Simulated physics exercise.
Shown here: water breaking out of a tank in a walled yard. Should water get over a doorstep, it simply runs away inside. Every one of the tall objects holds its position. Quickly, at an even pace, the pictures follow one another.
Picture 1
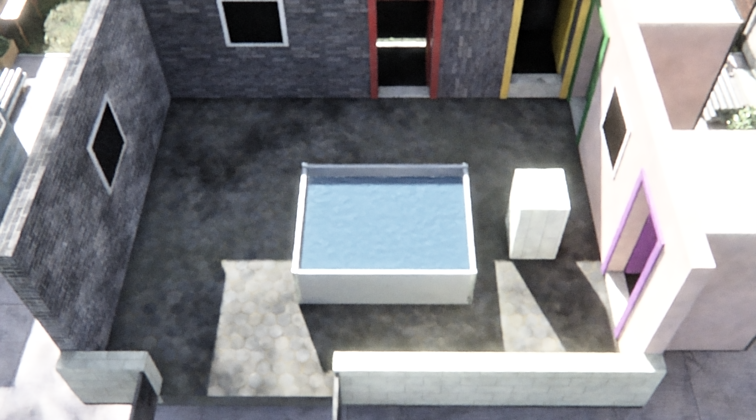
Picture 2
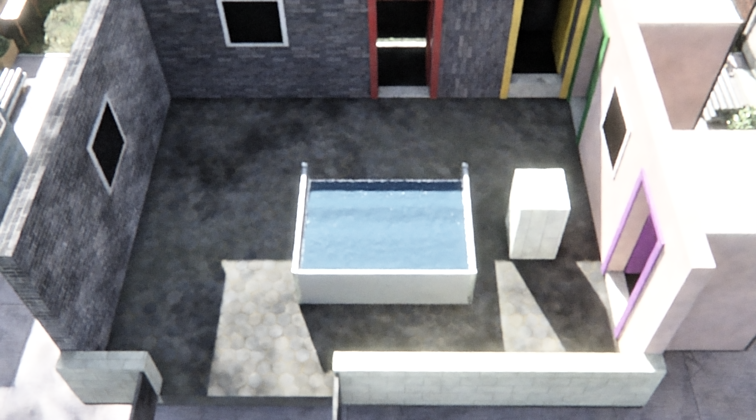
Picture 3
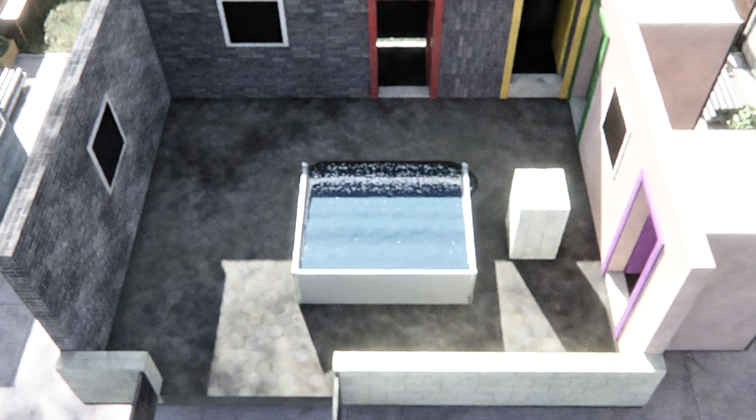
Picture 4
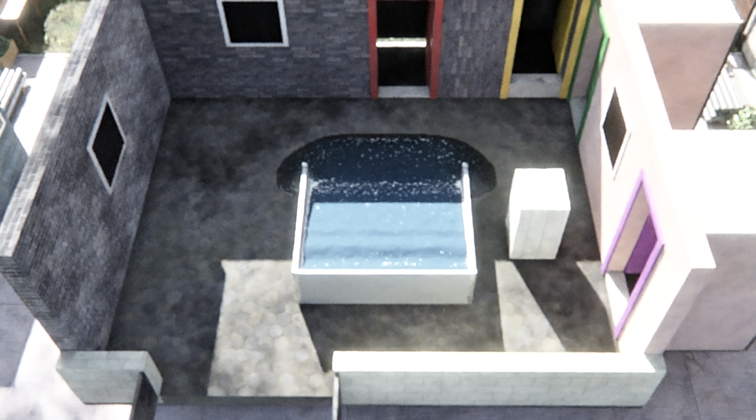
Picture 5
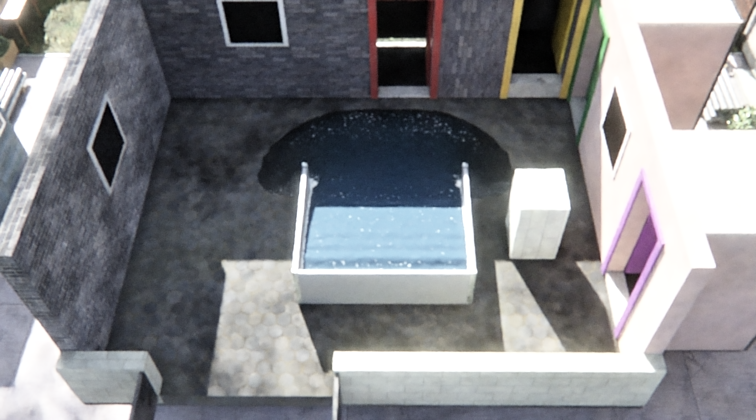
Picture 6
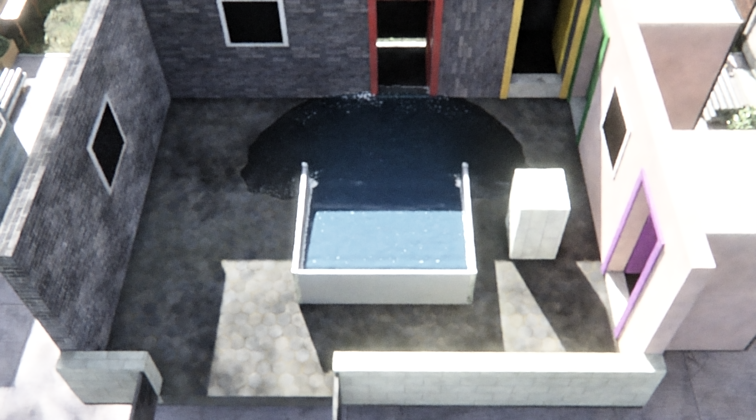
We see an open tank of water standing in a walled yard; its far side gives way, and water pours out through the gap, spreading in a widening dark pool across the ground toward the back wall.
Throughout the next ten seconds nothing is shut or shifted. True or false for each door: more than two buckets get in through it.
The yellow door: False; the red door: True; the green door: True; the purple door: False.
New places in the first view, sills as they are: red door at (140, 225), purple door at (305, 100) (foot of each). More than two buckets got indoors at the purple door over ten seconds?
Result - purple: Crosses the limit.
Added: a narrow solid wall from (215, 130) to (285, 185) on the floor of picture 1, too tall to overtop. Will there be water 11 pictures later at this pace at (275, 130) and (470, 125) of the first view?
As listed: Flooded, covered.
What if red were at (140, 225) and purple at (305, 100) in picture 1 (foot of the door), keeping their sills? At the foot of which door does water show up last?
Answer: The one in red.
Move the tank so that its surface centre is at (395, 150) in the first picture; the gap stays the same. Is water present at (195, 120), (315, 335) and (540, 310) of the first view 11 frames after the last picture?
Going through the three spots in turn: Gets wet, stays untouched, stays untouched.
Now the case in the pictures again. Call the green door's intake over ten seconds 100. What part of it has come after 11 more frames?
By then roughly 15 percent of the ten-second total is in.
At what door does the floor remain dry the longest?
I'd go with the one in purple.
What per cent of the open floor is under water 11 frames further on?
Roughly 35 percent, I reckon.
A moment on, water covers 30 % of the floor; the yellow door wet at the sill, nothing in, the red door far over two buckets in, the green door not reached, the purple door not reached.
Next, water covers 35 % of the floor; the yellow door wet at the sill, nothing in, the red door far over two buckets in, the green door under two buckets in, the purple door not reached.
Then, water covers 55 % of the floor; the yellow door wet at the sill, nothing in, the red door far over two buckets in, the green door over two buckets in, the purple door not reached.
Later, water covers 90 % of the floor; the yellow door wet at the sill, nothing in, the red door far over two buckets in, the green door over two buckets in, the purple door wet at the sill, nothing in.
In the end, water covers 100 % of the floor; the yellow door wet at the sill, nothing in, the red door far over two buckets in, the green door far over two buckets in, the purple door wet at the sill, nothing in.
